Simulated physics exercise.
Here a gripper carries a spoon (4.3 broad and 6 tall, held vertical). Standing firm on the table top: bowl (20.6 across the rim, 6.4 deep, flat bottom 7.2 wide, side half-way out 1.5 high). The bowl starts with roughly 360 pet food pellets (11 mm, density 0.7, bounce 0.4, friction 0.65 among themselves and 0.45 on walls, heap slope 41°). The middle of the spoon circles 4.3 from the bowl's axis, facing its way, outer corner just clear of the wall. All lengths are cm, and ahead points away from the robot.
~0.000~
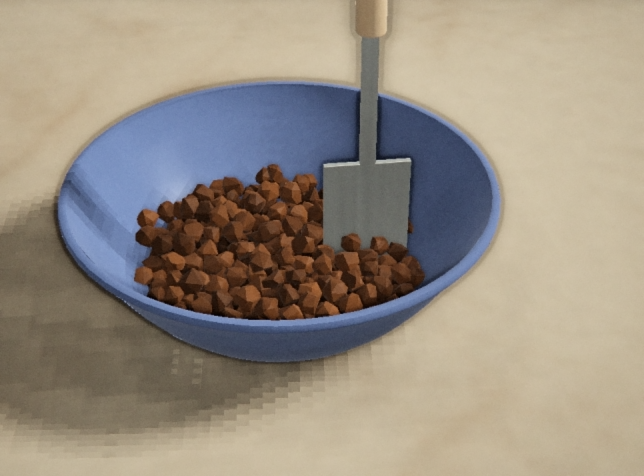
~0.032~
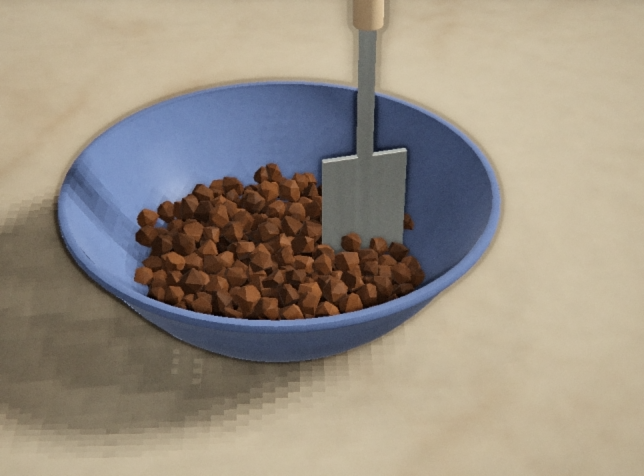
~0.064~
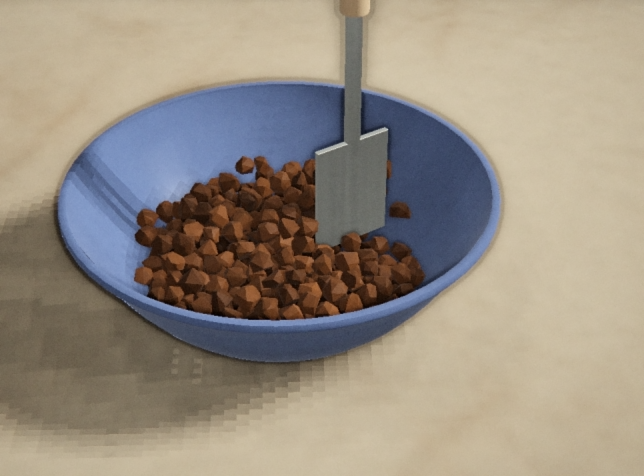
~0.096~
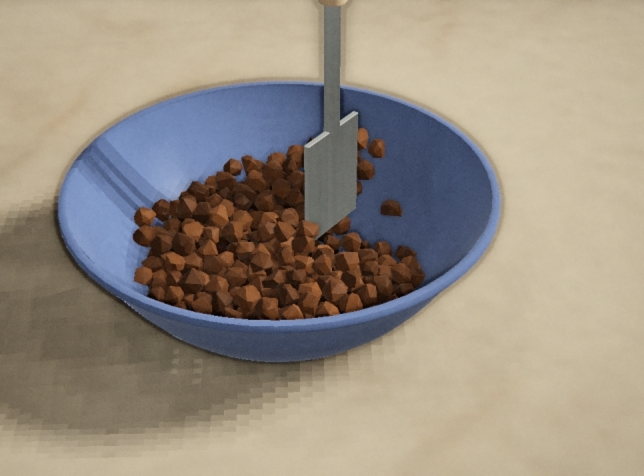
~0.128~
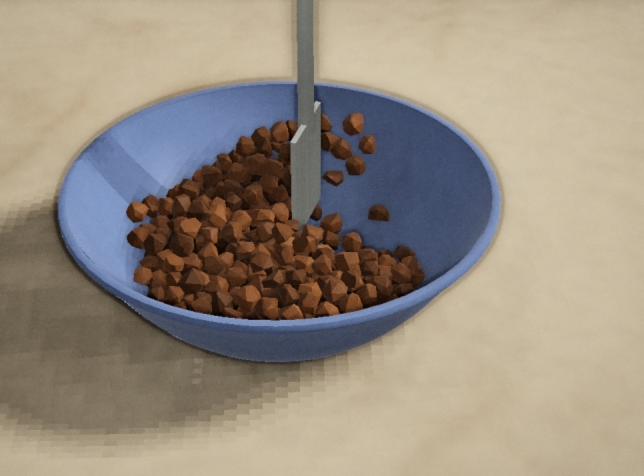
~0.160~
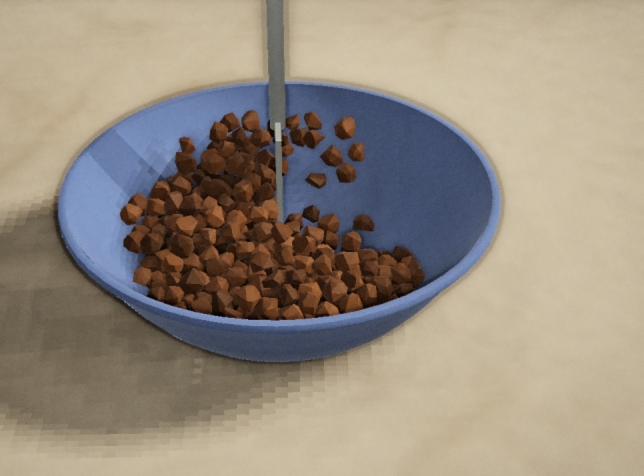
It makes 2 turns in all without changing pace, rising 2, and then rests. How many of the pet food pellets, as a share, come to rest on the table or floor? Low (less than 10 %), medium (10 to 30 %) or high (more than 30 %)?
Answer: Low; less than 10 % of the pet food pellets finish on the table or floor.
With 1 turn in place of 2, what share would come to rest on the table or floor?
It would be near 0 per cent.
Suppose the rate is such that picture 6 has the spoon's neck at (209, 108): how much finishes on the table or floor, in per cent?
About 20 per cent.
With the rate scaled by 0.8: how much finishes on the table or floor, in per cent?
Some 0 per cent.
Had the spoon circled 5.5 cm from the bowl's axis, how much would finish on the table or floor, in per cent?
In that case some 5 per cent.
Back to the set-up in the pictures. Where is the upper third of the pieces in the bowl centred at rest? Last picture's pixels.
Around (286, 228).
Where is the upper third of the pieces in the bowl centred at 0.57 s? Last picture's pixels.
Around (404, 225).
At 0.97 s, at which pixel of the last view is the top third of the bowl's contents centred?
Around (280, 232).
After 0.57 s, 334° round, highest piece 8 above the table; 349 in the bowl, 5 on the table or floor, 1 in flight or on the tool.
After 0.97 s, 223° round, highest piece 7 above the table; 349 in the bowl, 6 on the table or floor.
After 1.38 s, 0° round, highest piece 5 above the table; 349 in the bowl, 6 on the table or floor.
After 2.08 s, 0° round, highest piece 5 above the table; 349 in the bowl, 6 on the table or floor.
In the end, 349 in the bowl, 6 on the table or floor. That is 2 % on the table or floor.
